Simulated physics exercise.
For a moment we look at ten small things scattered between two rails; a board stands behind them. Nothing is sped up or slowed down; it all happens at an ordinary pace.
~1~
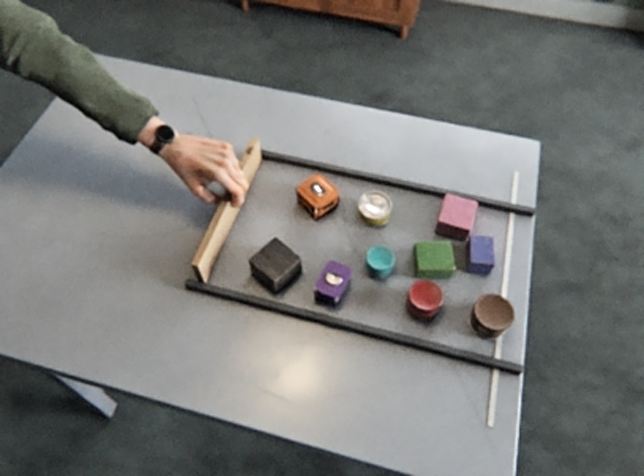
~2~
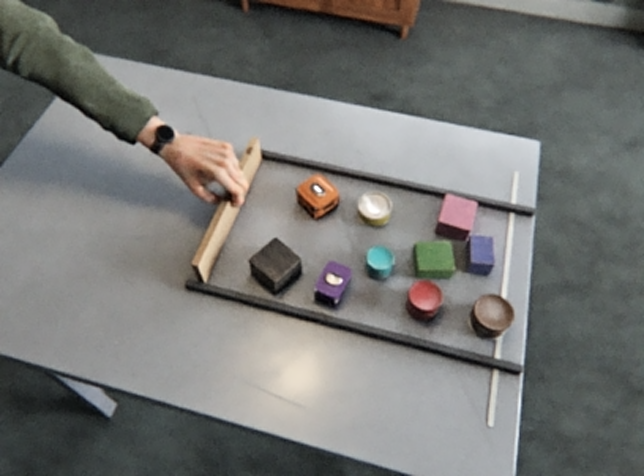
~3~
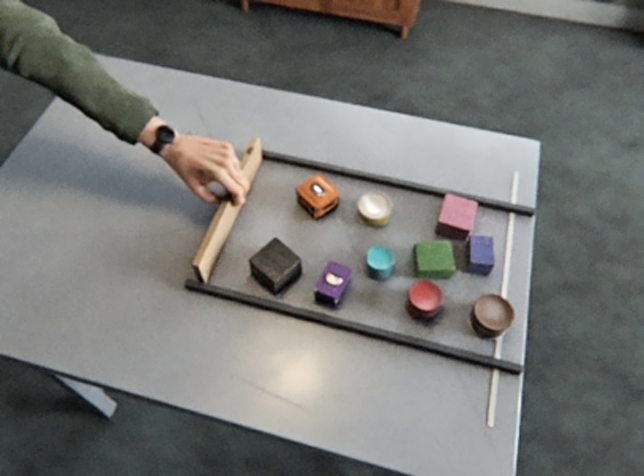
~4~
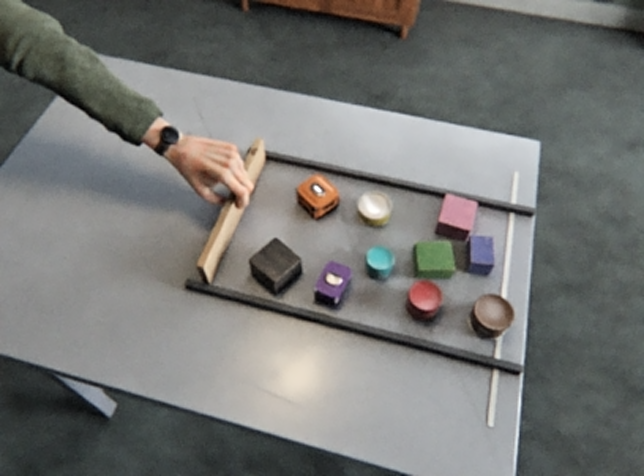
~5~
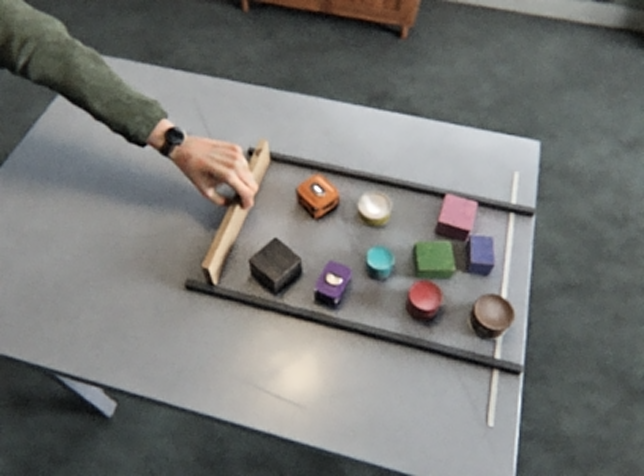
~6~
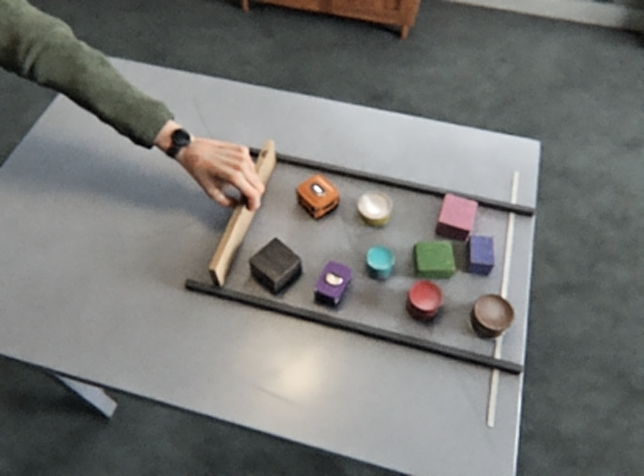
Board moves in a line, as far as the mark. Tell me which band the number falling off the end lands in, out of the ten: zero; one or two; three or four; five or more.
It lands in the five or more band.
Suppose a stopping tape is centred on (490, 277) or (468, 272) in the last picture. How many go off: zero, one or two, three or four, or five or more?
At least five; three or four.
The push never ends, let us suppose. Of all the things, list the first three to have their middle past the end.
The brown pot goes first, followed by the pink block and then the red tub.
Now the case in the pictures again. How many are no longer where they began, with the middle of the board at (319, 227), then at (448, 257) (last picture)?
Respectively 4 and 10.
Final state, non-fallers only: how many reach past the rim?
Overhang count: 3.
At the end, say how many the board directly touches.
3 of them.
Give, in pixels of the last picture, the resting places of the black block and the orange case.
In the last picture they sit at about (525, 320) and about (530, 235).
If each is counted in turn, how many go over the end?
I count 7 in all.
Early on, none off yet; brown pot at rest near (491, 317); blue block at rest near (480, 255); pink block at rest near (456, 218).
Finally, the number that fall off is five or more; lost, purple case, yellow tin, red tub, green block, pink block, blue block and brown pot.
